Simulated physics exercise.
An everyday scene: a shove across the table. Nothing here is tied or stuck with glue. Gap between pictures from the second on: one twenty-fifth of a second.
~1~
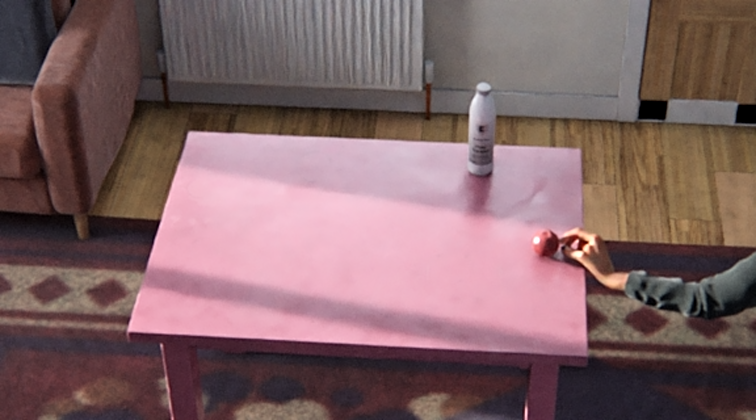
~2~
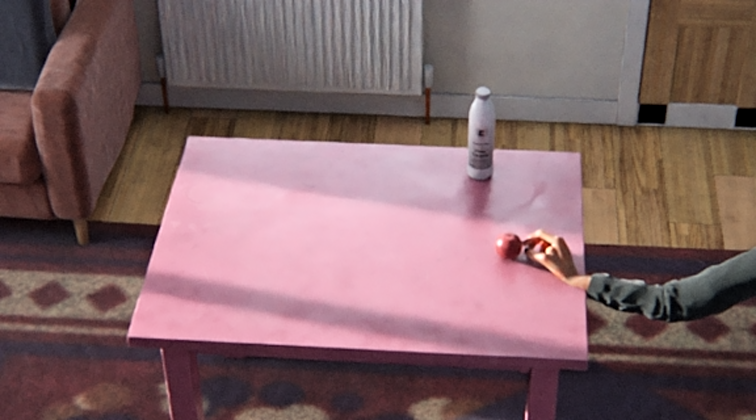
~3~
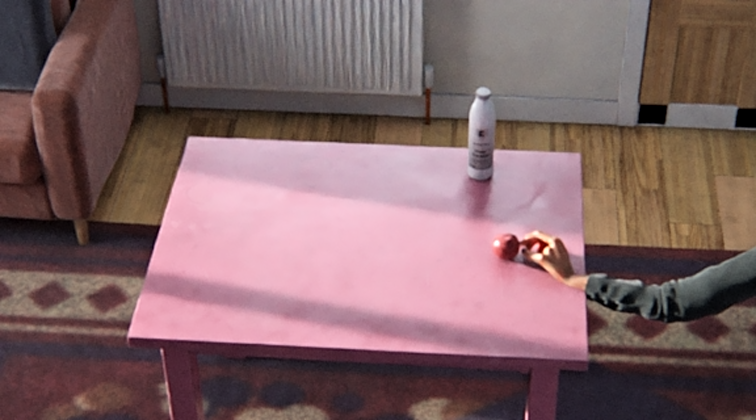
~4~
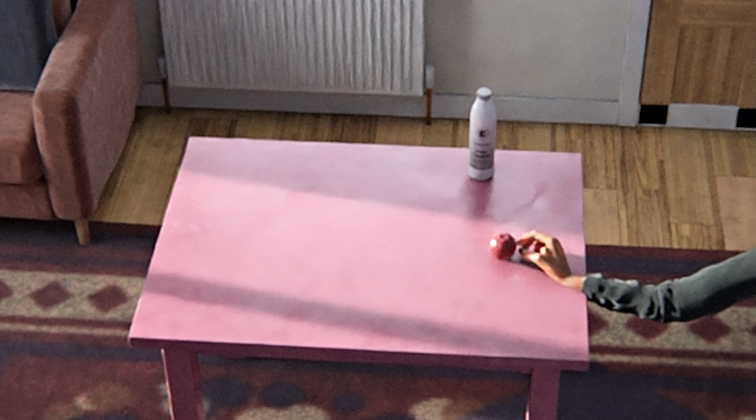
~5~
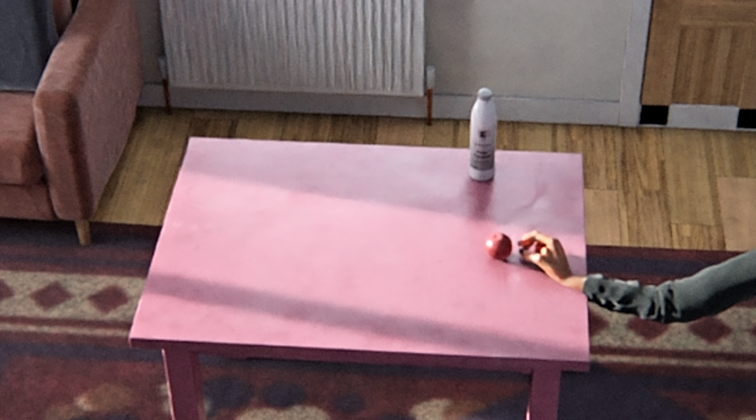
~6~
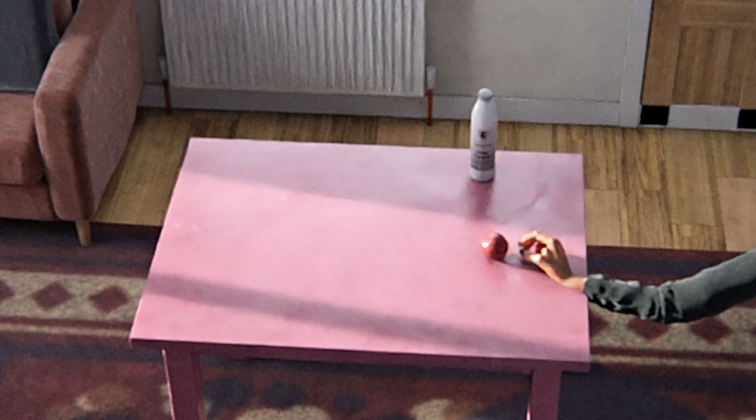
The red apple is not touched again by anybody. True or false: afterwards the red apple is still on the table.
True.
Then, 0.60 s after the last picture, red apple rolled well along near (435, 243).
Then, 1.30 s after the last picture, red apple rolled well along near (383, 241).
At rest, moved from the start, red apple. Seen from the same camera at the end, red apple near (335, 239).
